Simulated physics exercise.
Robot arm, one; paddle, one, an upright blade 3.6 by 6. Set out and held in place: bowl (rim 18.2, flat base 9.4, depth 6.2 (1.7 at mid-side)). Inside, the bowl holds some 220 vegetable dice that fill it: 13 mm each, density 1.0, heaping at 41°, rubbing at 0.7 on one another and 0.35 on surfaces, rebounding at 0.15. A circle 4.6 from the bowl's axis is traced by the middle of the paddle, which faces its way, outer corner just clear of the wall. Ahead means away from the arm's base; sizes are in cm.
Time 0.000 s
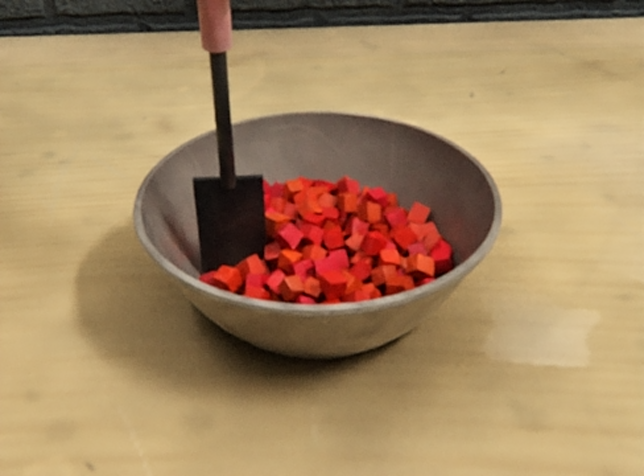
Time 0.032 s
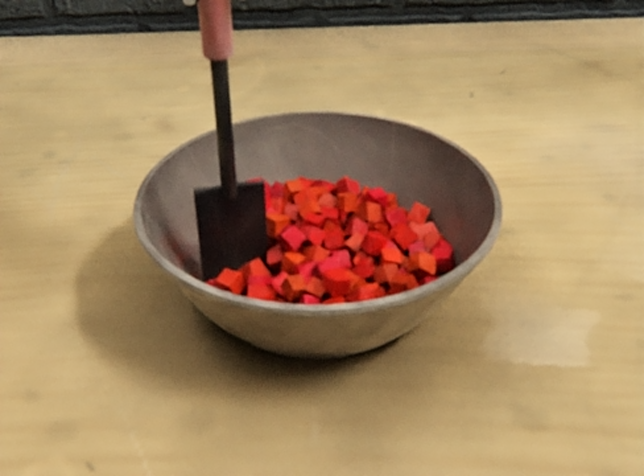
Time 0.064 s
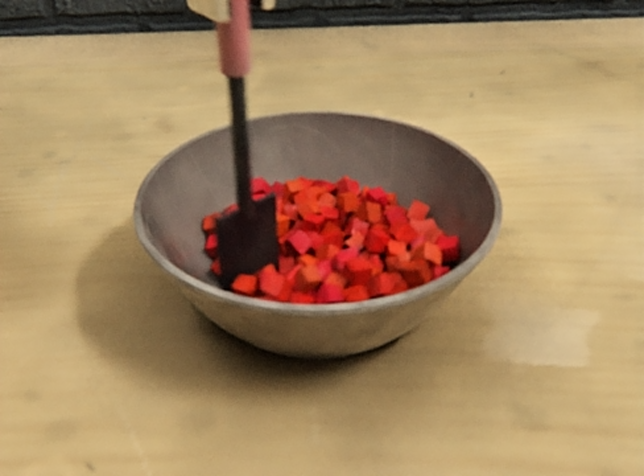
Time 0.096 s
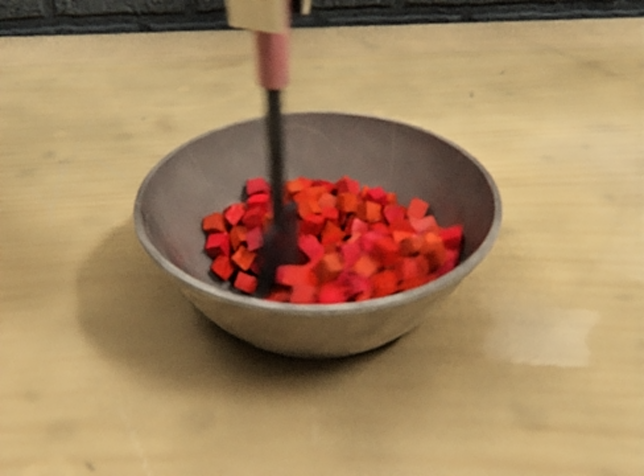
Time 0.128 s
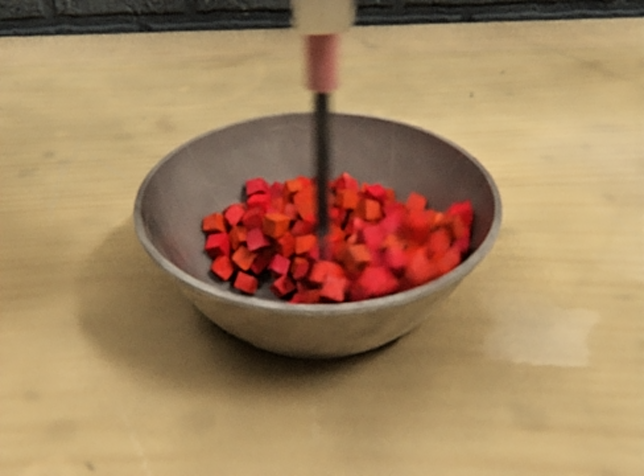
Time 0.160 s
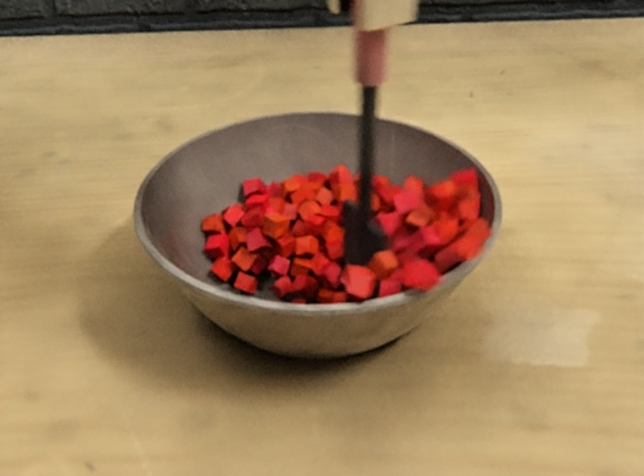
Dark paddle with a pink handle sweeping through red and orange cubes in a grey bowl, pushing them towards the right side.
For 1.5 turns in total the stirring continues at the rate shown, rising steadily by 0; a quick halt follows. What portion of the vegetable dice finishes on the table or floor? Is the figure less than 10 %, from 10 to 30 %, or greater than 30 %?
The figure is greater than 30 %.
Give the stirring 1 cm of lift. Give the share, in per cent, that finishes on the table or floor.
I'd put it at about 35 per cent.
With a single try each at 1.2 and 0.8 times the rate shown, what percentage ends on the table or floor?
Around 55 percent for the first try and 25 percent for the second.
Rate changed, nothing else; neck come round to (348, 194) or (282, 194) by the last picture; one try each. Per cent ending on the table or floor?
About 35 % for one try and about 15 % for the other, in order.
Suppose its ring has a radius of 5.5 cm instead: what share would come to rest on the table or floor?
Some 35 percent would.
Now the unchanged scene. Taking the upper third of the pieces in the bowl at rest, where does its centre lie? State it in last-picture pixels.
I'd put it at about (355, 188).
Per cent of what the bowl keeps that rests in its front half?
20 %.
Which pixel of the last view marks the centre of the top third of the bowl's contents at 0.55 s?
I'd put it close to (372, 271).
By 0.36 s, 279° round, highest piece 9 above the table; 176 in the bowl, 17 on the table or floor, 22 in flight or on the tool.
By 0.55 s, 82° round, highest piece 8 above the table; 142 in the bowl, 61 on the table or floor, 12 in flight or on the tool.
By 0.85 s, 180° round, highest piece 6 above the table; 126 in the bowl, 89 on the table or floor.
By 1.55 s, 180° round, highest piece 5 above the table; 126 in the bowl, 89 on the table or floor.
Final count, 126 in the bowl, 89 on the table or floor. That is 41 % on the table or floor.
